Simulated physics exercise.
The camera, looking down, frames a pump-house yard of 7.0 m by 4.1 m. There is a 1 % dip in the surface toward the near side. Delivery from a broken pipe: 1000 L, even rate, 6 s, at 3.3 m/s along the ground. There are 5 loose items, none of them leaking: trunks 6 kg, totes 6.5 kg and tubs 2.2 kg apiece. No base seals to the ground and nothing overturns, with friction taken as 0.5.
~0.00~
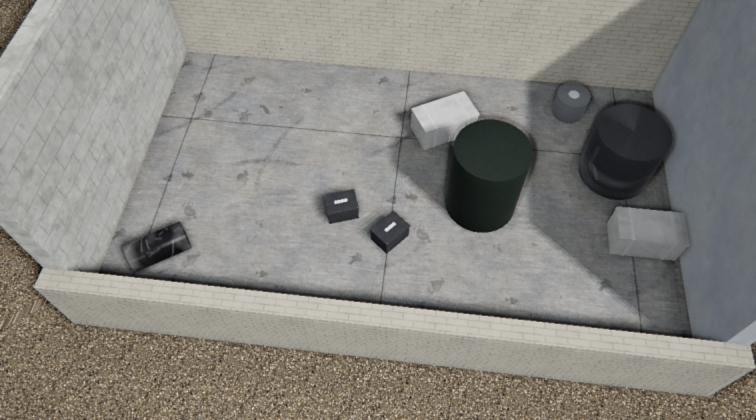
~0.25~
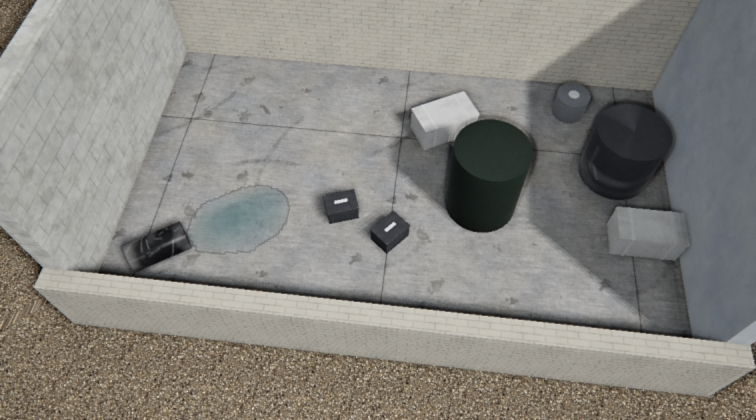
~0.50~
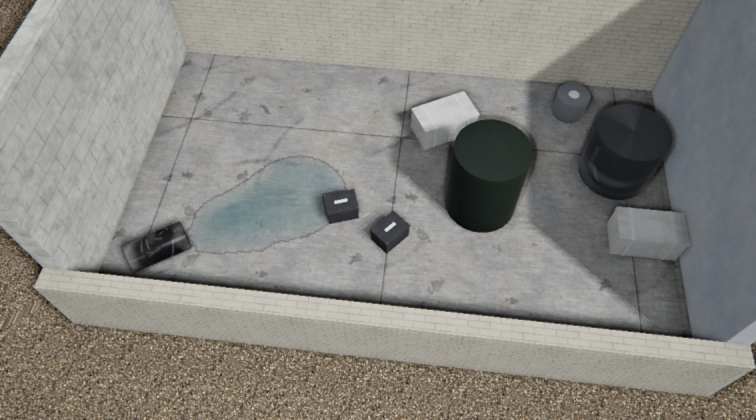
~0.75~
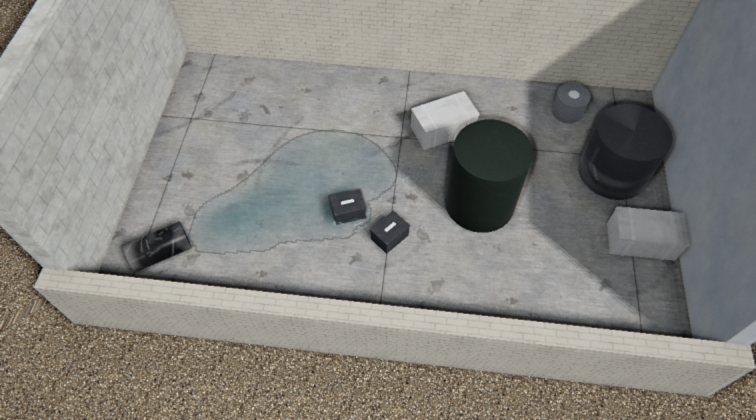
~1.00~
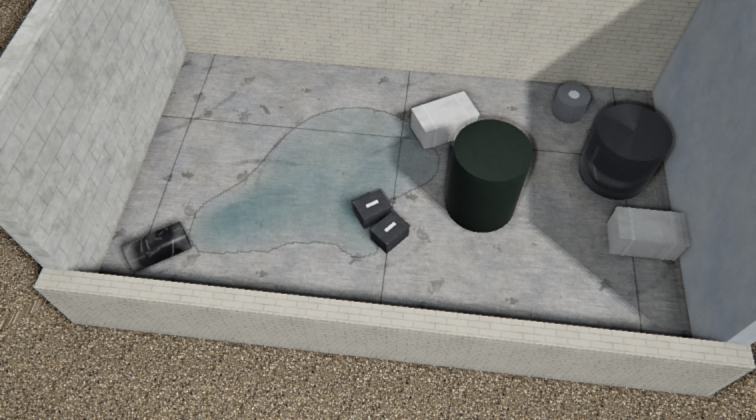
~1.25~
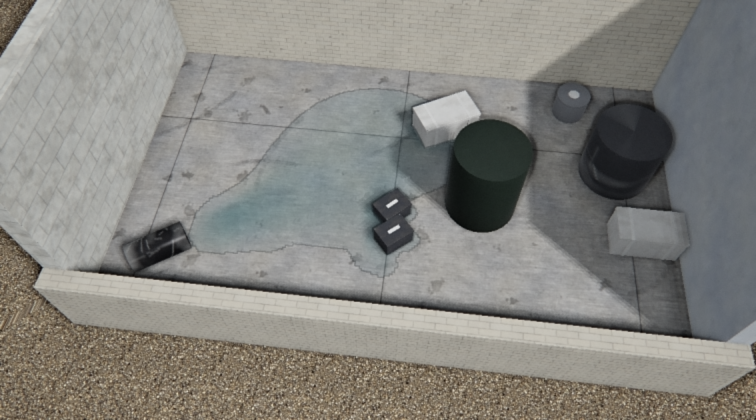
In a walled concrete yard, bluish water spread from beside a dark cylinder at the left across the floor, pushing one small black box rightward against another, which then shifted slightly.
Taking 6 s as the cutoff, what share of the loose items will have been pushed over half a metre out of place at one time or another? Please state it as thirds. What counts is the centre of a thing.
Most likely at or above two thirds.
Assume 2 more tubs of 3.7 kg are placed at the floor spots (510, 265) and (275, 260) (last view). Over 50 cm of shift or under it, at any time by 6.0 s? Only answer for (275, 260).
The shift is below the mark.
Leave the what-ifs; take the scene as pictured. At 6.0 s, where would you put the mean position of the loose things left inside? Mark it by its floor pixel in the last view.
The centre is close to (546, 212).
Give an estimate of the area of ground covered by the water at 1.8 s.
Roughly 9.5 m2 of it is wet.
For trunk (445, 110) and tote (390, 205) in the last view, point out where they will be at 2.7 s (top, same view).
Estimated pixels: (550, 78) and (437, 215).
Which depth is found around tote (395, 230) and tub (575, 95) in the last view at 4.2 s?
Depth approx. 2 cm / 15 cm.
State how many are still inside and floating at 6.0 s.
The number is 3.
After 1.8 s 1 of 5 are over 50 cm from their spots; 1 afloat.
After 2.7 s 2 of 5 are over 50 cm from their spots; 2 afloat.
After 4.2 s 3 of 5 are over 50 cm from their spots; 2 afloat.
After 6.0 s 4 of 5 are over 50 cm from their spots, and 4 have been at some point; 3 afloat.
